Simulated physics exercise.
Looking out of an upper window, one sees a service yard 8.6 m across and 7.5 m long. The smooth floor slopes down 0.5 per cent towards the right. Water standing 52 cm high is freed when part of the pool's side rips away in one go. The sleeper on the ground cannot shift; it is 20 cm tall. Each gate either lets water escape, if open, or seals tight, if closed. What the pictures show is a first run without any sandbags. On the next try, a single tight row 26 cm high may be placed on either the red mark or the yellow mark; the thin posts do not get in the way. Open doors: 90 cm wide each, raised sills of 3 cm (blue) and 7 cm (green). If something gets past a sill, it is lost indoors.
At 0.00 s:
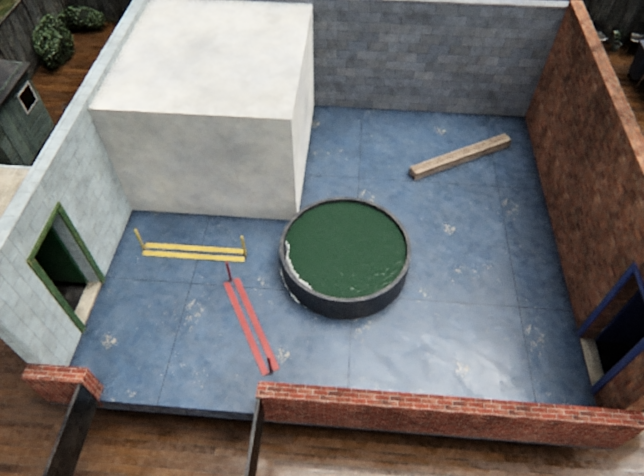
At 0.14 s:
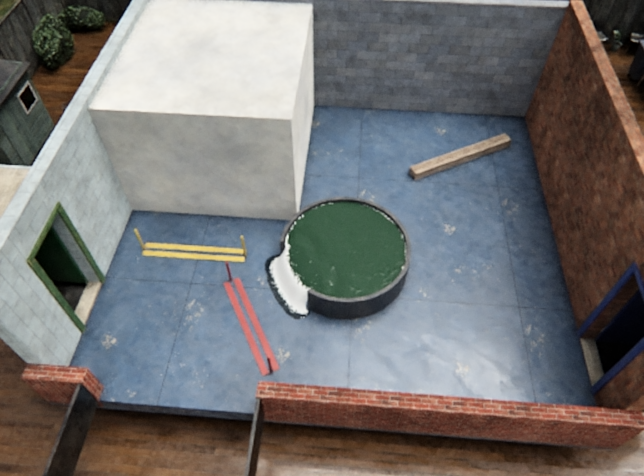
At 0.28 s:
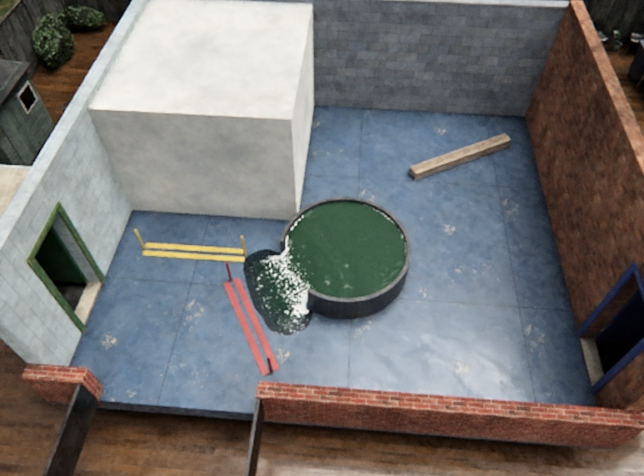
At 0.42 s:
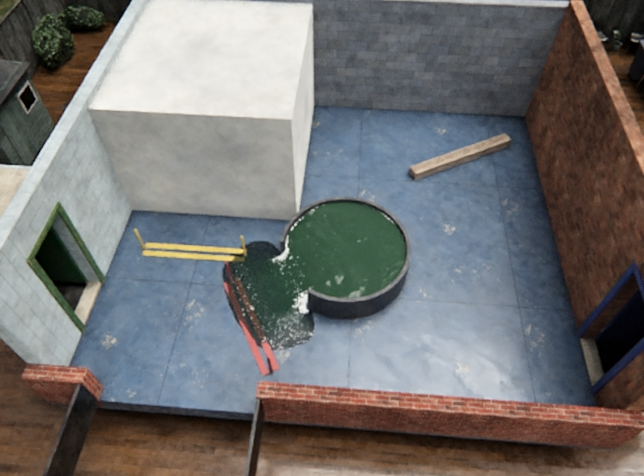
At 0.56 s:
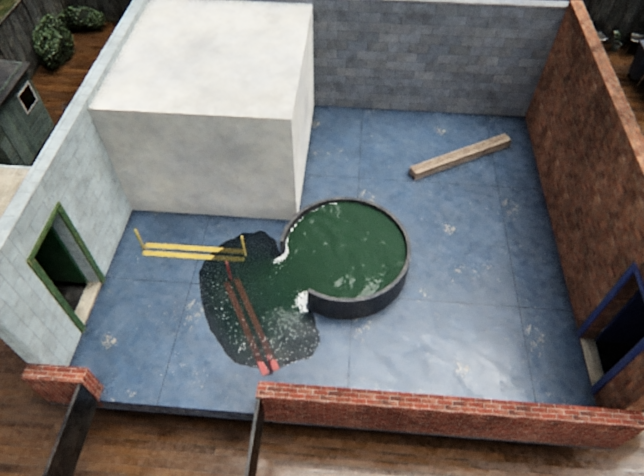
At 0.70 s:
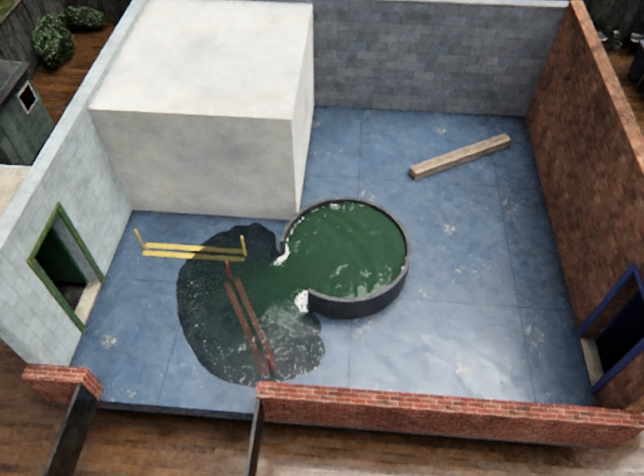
Green water bursts from the left side of a round pool in a walled yard, foaming white at first, then spreads across the blue floor in a widening dark sheet around the red strips and the end of the yellow ones.
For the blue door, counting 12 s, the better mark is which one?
It is the yellow one.
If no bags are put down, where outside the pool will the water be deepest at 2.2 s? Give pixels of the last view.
(84, 384).
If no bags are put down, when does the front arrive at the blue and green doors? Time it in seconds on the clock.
Arrival: Blue not in the 12 s, green 1.4 s.
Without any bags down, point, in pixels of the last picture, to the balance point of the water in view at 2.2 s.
I'd put it at around pixel (285, 282).
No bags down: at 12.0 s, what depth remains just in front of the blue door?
Depth reading: Near 0.0 cm.
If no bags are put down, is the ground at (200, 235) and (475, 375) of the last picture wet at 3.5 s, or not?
Going in order, I'd call them swamped then spared.
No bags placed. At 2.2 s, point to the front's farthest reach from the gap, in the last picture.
The farthest wet point sits close to (63, 382).
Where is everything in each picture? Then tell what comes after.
In the first frame, the pool at (345, 248) is whole and still, 52 cm deep.
In the second frame, the front is at (276, 258), 0.7 m from the gap at (290, 280); 0.3 m2 of floor is under water; 52 cm left at the back of the pool.
In the third frame, water pours out at (290, 281) and has run 1.0 m, to (251, 259); typically 7 cm deep outside, 52 cm at the pool's back.
In the fourth frame, the front is at (232, 260), 1.3 m from the gap at (290, 281); 2.1 m2 of floor is under water; 52 cm left at the back of the pool.
In the fifth frame, water pours out at (290, 281) and has run 1.6 m, to (235, 354); typically 4 cm deep outside, 52 cm at the pool's back.
In the sixth frame, the front is at (184, 273), 2.0 m from the gap at (290, 281); 4.8 m2 of floor is under water; 52 cm left at the back of the pool.
After 1.4 s water covers 25 % of the floor and is deepest (24 cm) near (287, 294) in the run without bags; in at the blue door, 0 L with no bags, 0 L with the row on red, 0 L on yellow.
After 2.2 s water covers 30 % of the floor and is deepest (26 cm) near (84, 384) in the run without bags; in at the blue door, 0 L with no bags, 0 L with the row on red, 0 L on yellow.
After 3.5 s water covers 30 % of the floor and is deepest (16 cm) near (71, 362) in the run without bags; in at the blue door, 0 L with no bags, 0 L with the row on red, 0 L on yellow.
After 7.0 s water covers 30 % of the floor and is deepest (11 cm) near (287, 232) in the run without bags; in at the blue door, 0 L with no bags, 93 L with the row on red, 0 L on yellow.
After 12.0 s water covers 30 % of the floor and is deepest (8 cm) near (296, 233) in the run without bags; in at the blue door, 0 L with no bags, 145 L with the row on red, 0 L on yellow.
